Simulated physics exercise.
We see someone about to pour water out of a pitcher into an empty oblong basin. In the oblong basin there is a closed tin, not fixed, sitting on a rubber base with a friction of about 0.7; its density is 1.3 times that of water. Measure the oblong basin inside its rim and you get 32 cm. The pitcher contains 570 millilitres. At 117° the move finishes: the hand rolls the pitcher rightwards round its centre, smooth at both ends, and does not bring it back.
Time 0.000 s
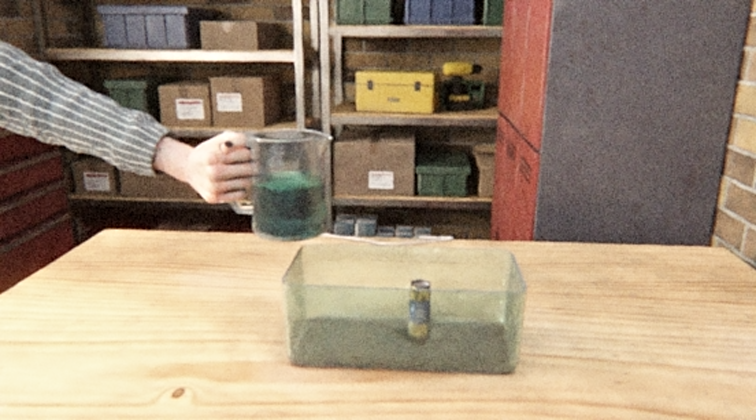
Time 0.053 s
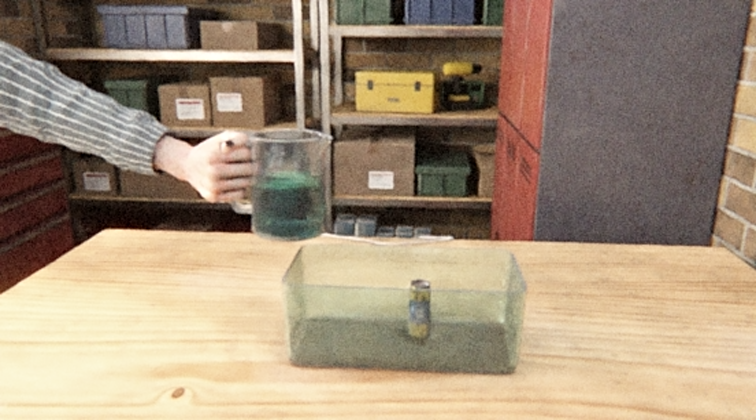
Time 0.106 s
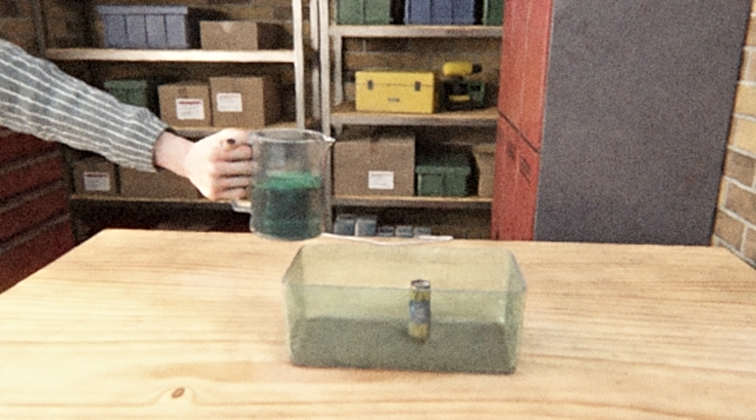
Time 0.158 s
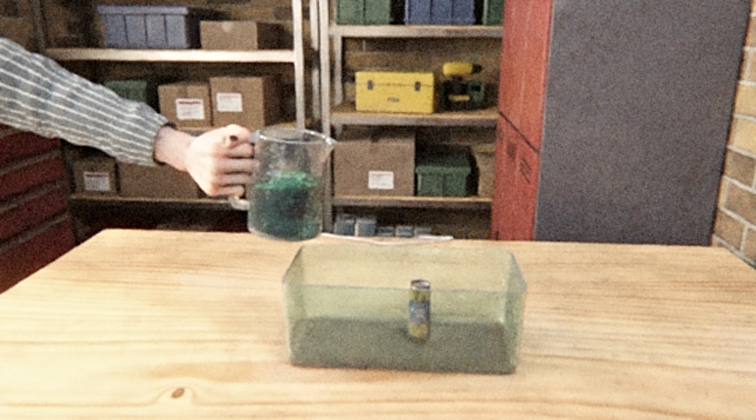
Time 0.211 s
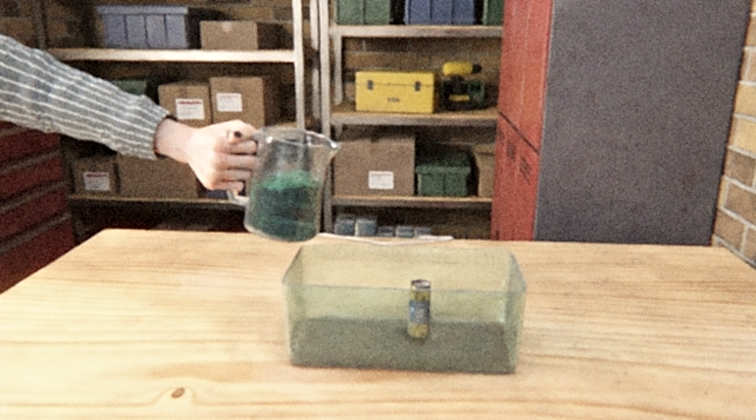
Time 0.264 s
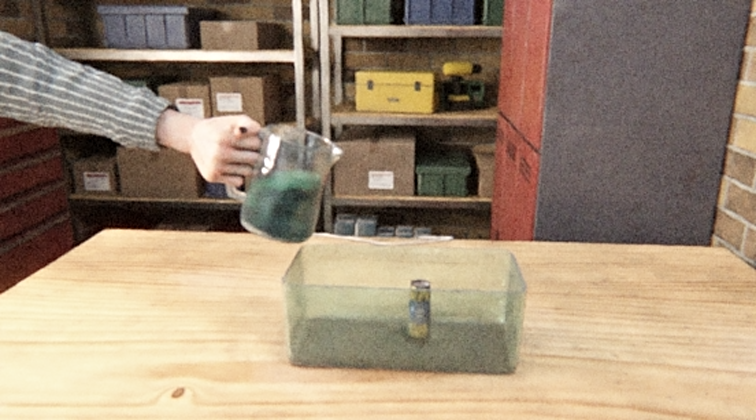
Hand in a striped sleeve gradually tilting a glass pitcher of green liquid rightwards above a clear basin holding a small tin.
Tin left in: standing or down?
Standing.
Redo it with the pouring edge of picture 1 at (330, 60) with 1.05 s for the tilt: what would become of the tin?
Result: Tin tipped over.
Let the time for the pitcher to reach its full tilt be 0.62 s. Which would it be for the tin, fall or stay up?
In that case the tin does not tip.
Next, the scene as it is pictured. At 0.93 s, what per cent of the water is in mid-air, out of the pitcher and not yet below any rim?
About 16 percent.
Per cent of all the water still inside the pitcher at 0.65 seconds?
Roughly 94 %.
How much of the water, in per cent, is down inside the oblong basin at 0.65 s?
I'd put it near 0 percent.
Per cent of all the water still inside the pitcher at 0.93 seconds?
30 %.
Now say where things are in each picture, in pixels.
Tilt 0°; pouring edge (332, 137); surface from (256, 177) to (323, 178); the oblong basin's rim runs from (292, 264) to (519, 271); the tin's top is at (420, 286), in the first picture.
Tilt 1°; pouring edge (333, 138); surface from (256, 177) to (323, 178), in the second picture.
Tilt 3°; pouring edge (334, 140); surface from (256, 178) to (323, 178), in the third picture.
Tilt 6°; pouring edge (337, 143); surface from (257, 178) to (323, 178), in the fourth picture.
Tilt 11°; pouring edge (340, 147); surface from (256, 178) to (324, 179), in the fifth picture.
Tilt 17°; pouring edge (344, 153); surface from (255, 178) to (325, 179), in the sixth picture.
By 0.65 s the tilt is 80° and 94 per cent is still to pour; the tin stands where it began.
By 0.93 s the tilt is 113° and 30 per cent is still to pour; the tin stands where it began.
By 1.23 s the tilt is 117° and 1 per cent is still to pour; the tin stands where it began.
By 1.55 s the tilt is 117° and 0 per cent is still to pour; the tin stands where it began.
At rest the tin stands where it began.
